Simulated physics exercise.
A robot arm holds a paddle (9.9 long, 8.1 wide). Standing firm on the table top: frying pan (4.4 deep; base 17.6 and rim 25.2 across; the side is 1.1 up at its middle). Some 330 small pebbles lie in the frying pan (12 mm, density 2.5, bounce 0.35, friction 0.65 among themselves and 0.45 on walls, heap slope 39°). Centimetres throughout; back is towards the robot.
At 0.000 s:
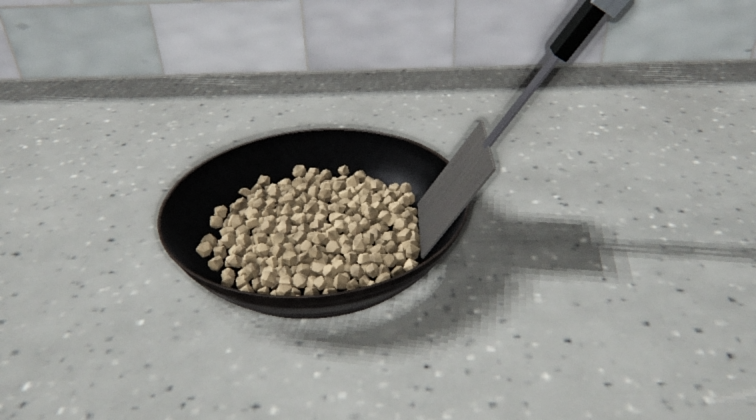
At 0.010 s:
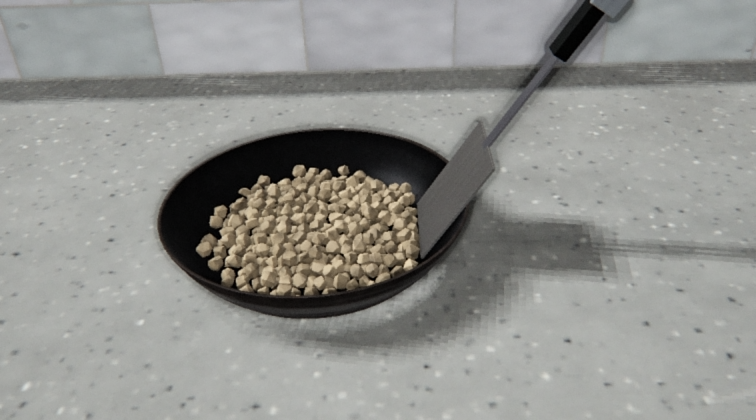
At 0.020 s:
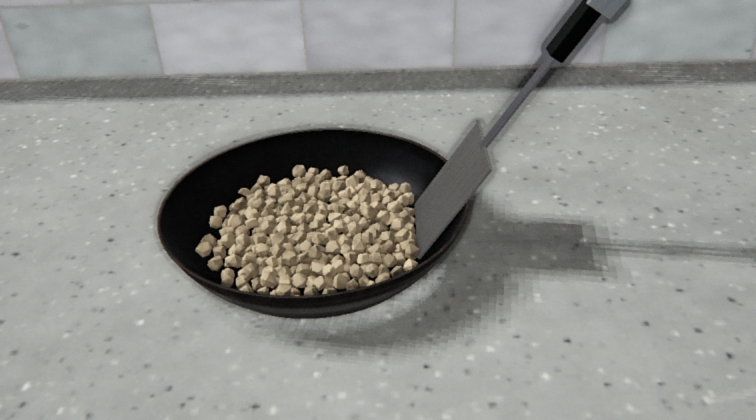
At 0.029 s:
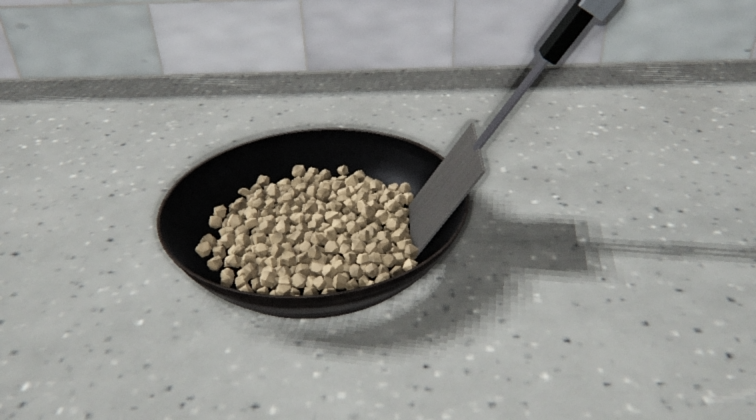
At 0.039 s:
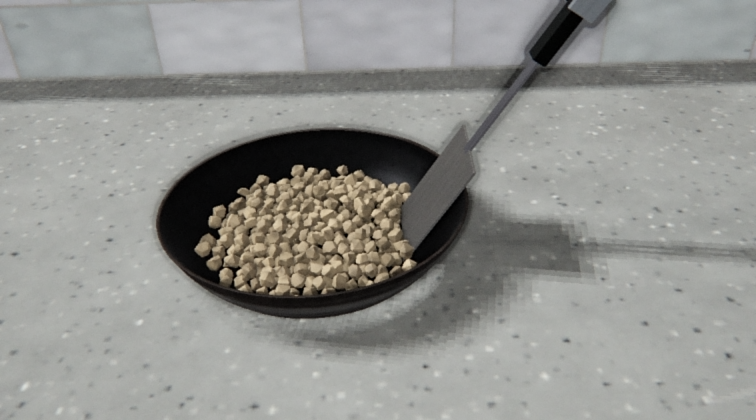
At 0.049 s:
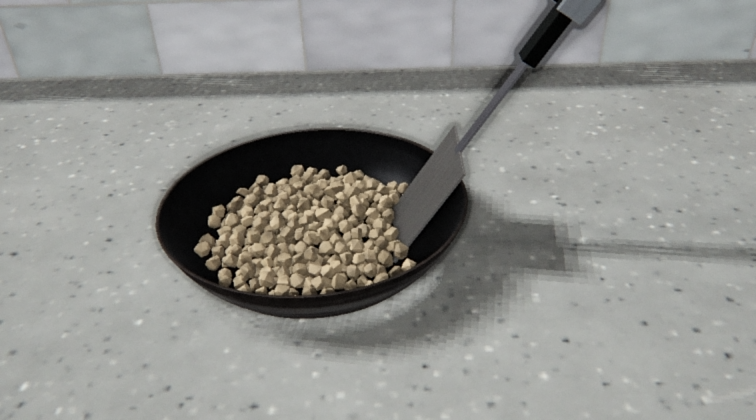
To begin with, a tilted gray paddle rests at the right side of a black frying pan filled with small tan pebbles on a speckled countertop. The paddle then slides slightly left, pressing into the right edge of the heap, while the pan and most of the pebbles barely move.
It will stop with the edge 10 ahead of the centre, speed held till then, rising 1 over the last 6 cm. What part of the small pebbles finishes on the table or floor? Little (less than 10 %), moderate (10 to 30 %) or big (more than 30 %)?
A big share, more than 30 %, ends on the table or floor.
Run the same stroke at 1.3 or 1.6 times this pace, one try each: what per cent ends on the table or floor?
Some 45 and 40 per cent.
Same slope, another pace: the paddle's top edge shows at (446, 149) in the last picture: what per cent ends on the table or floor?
About 45 per cent.
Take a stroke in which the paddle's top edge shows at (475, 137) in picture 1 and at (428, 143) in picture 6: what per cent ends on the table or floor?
Some 45 per cent.
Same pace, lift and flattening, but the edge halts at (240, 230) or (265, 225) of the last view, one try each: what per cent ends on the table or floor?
About 10 and 0 per cent.
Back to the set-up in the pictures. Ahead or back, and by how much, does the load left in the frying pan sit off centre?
About 2.5 cm ahead.
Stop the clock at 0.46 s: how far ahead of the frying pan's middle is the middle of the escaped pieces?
Roughly 18 cm.
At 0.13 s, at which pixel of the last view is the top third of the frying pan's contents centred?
Around (258, 215).
After 0.13 s, sloping 57°, highest piece 5 above the table; 328 in the frying pan.
After 0.22 s, sloping 57°, highest piece 8 above the table; 324 in the frying pan, 4 on the blade or in flight.
After 0.46 s, sloping 57°, highest piece 10 above the table; 198 in the frying pan, 85 on the table or floor, 45 on the blade or in flight.
After 1.51 s, sloping 57°, highest piece 4 above the table; 197 in the frying pan, 131 on the table or floor.
In the end, 197 in the frying pan, 131 on the table or floor. That is 40 % on the table or floor.
